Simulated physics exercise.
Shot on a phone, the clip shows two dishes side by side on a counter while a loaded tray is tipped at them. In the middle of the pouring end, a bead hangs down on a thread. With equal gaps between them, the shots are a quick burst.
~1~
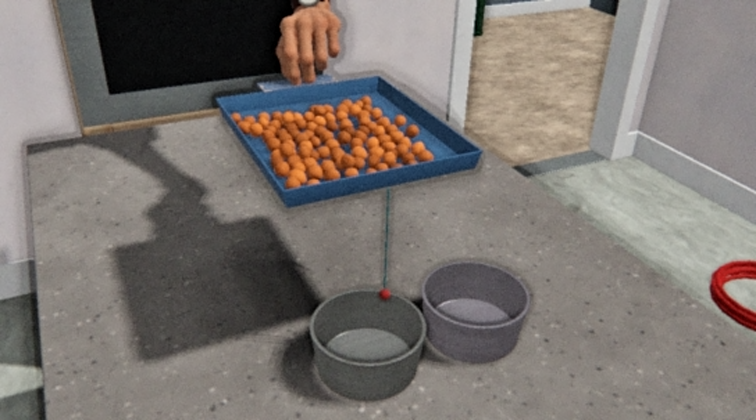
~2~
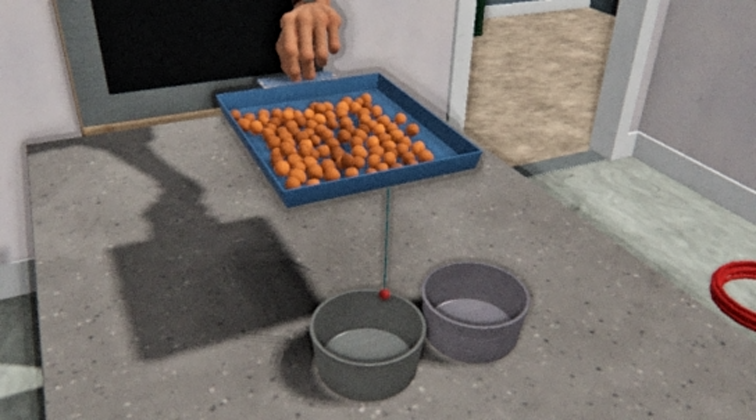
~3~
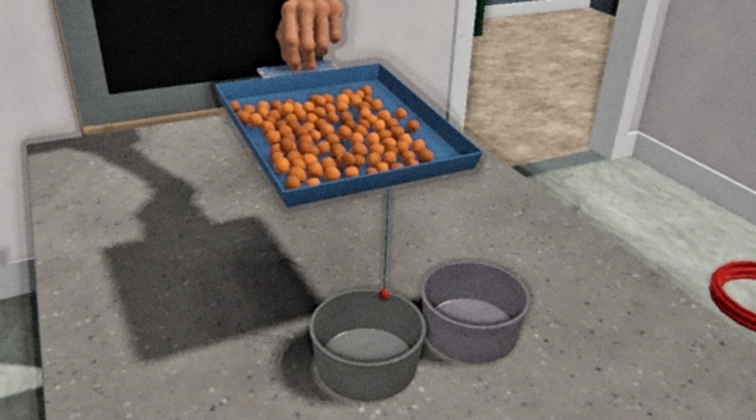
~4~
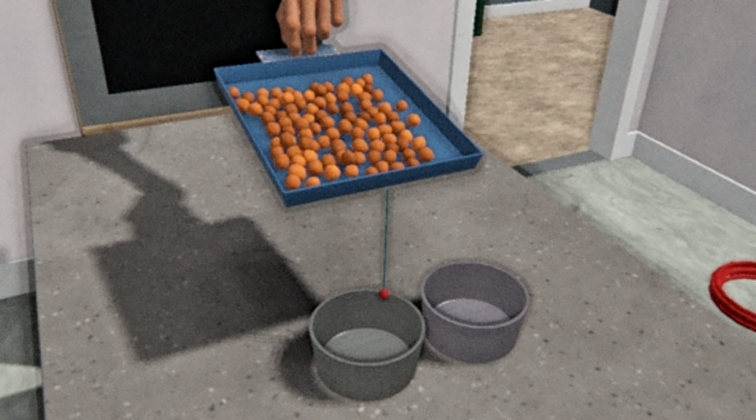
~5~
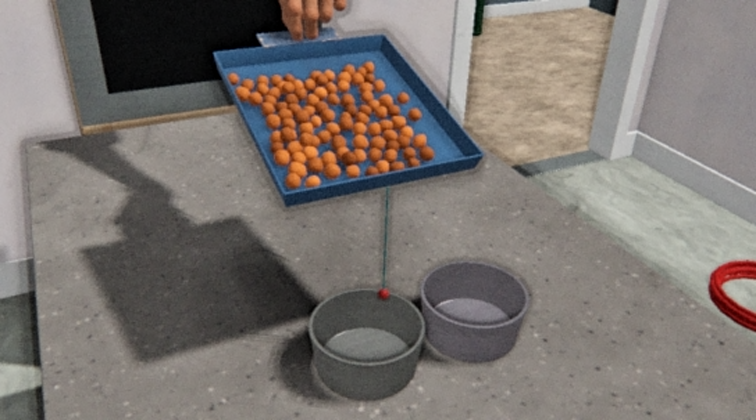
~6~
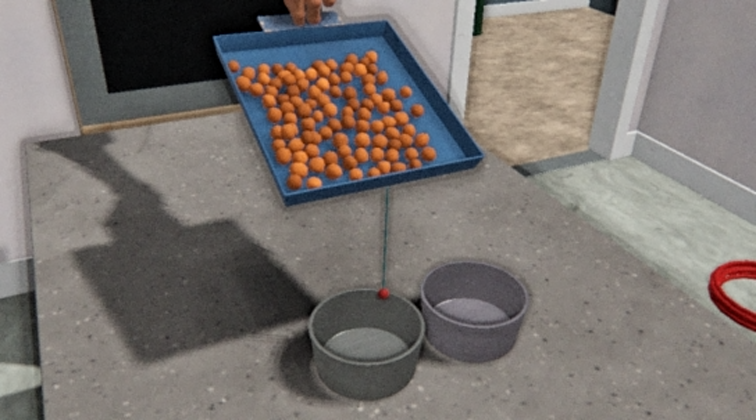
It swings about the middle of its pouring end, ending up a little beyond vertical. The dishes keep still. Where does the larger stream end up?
It ends up in the left-hand dish.
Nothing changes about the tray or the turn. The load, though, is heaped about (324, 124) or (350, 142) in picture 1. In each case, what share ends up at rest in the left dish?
In order, about 20 and 20 in a hundred.
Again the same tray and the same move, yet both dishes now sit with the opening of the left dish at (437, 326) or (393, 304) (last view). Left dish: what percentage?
50 and 10 in a hundred.
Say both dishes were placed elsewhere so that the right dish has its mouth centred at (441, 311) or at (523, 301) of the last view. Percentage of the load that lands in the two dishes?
In turn about 60 and about 60 percent.
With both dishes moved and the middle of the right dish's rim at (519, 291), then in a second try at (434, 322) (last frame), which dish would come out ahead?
The dish to the left at the first, the dish to the right at the second.
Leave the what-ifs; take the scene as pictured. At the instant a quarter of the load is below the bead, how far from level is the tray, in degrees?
Approx. 115° from level.
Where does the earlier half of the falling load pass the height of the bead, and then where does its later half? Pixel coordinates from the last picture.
Starting near (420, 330), moving on to near (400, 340).
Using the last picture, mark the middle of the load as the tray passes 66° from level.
Check around (373, 131) in the last picture.
Soon after the last picture, tray tipped steeply; all on the tray.
A little later, tray tipped past a quarter turn; nearly all on the tray; a stray few in the air.
Later still, tray tipped past a quarter turn; about a quarter in the left dish; a small part in the right dish; about two thirds outside both.
At rest, tray tipped past a quarter turn; about a quarter in the left dish; a small part in the right dish; about two thirds outside both.
